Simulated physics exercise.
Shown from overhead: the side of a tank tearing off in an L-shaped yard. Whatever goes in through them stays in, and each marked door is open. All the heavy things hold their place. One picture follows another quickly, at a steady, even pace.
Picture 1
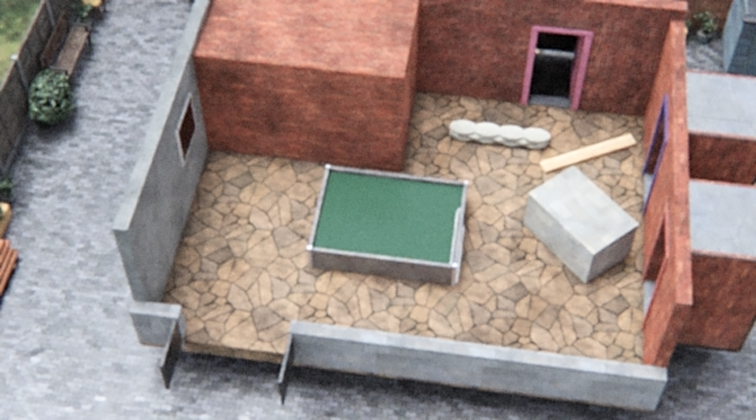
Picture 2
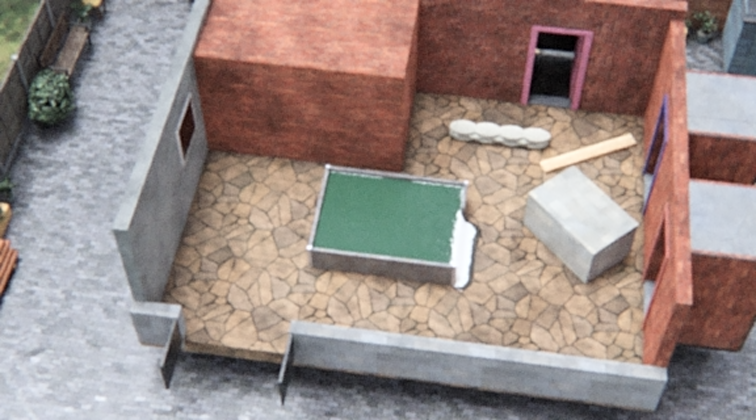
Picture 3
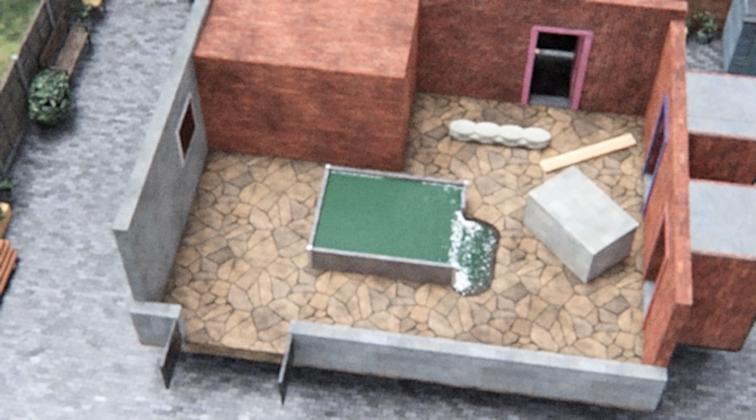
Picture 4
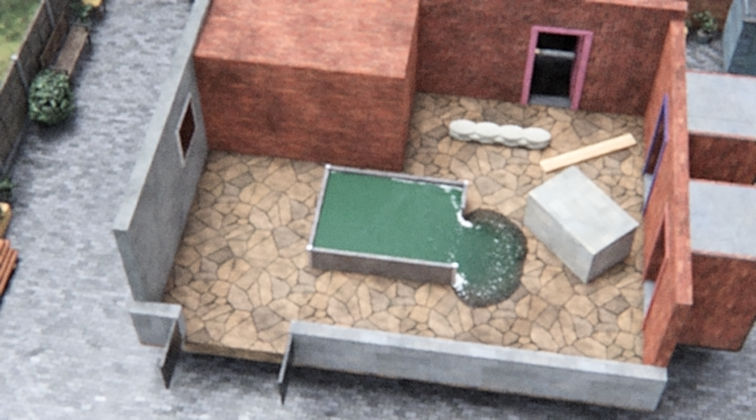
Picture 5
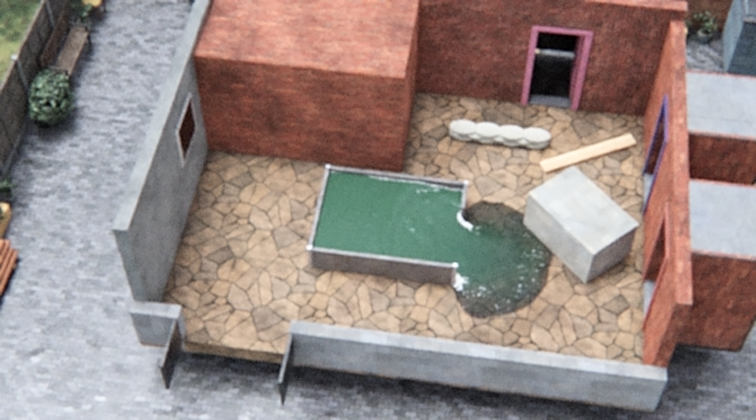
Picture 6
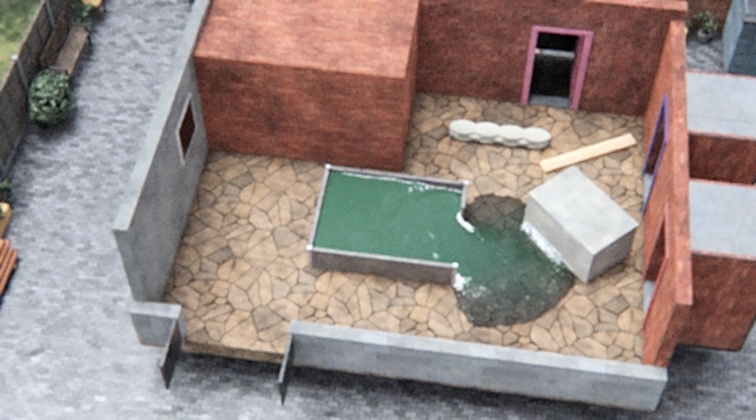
A walled, L-shaped yard held a tank of green water, whose right side tore open; the water poured out and spread rightward across the stone paving, reaching the big pale block.
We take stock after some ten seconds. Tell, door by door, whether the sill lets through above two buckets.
Door by door: The red door does; the pink door does not; the blue door does not.
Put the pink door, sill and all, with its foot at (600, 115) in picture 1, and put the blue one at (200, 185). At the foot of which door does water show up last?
The blue one.
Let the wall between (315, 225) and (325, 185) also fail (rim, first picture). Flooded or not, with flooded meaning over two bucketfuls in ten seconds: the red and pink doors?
In brief, the red remains below and the pink remains below.
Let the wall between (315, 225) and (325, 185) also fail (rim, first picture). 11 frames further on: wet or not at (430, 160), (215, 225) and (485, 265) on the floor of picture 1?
Bone-dry, submerged, bone-dry.
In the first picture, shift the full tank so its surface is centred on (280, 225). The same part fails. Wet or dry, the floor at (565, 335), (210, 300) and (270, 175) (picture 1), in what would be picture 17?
Result: Inundated; spared; spared.
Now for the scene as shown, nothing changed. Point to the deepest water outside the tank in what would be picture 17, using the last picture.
About at (642, 388).
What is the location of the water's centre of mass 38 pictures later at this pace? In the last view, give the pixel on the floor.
My pick is pixel (498, 268).
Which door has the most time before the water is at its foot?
That would be the door marked pink.
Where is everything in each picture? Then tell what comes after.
The water tank at (389, 218) is whole and still, in the first frame.
The front is at (464, 286), out from the gap at (456, 248), in the second frame.
Water pours out at (456, 249) and has run to (490, 228), in the third frame.
The front is at (522, 239), out from the gap at (456, 249), in the fourth frame.
Water pours out at (456, 250) and has run to (547, 248), in the fifth frame.
Water pours out at (456, 249) and has run to (572, 272), in the sixth frame.
A moment on, water covers 15 % of the floor; the red door wet at the sill, nothing in, the pink door not reached, the blue door not reached.
Next, water covers 25 % of the floor; the red door under two buckets in, the pink door not reached, the blue door not reached.
Then, water covers 35 % of the floor; the red door over two buckets in, the pink door not reached, the blue door not reached.
Later, water covers 60 % of the floor; the red door far over two buckets in, the pink door not reached, the blue door wet at the sill, nothing in.
In the end, water covers 85 % of the floor; the red door far over two buckets in, the pink door wet at the sill, nothing in, the blue door wet at the sill, nothing in.
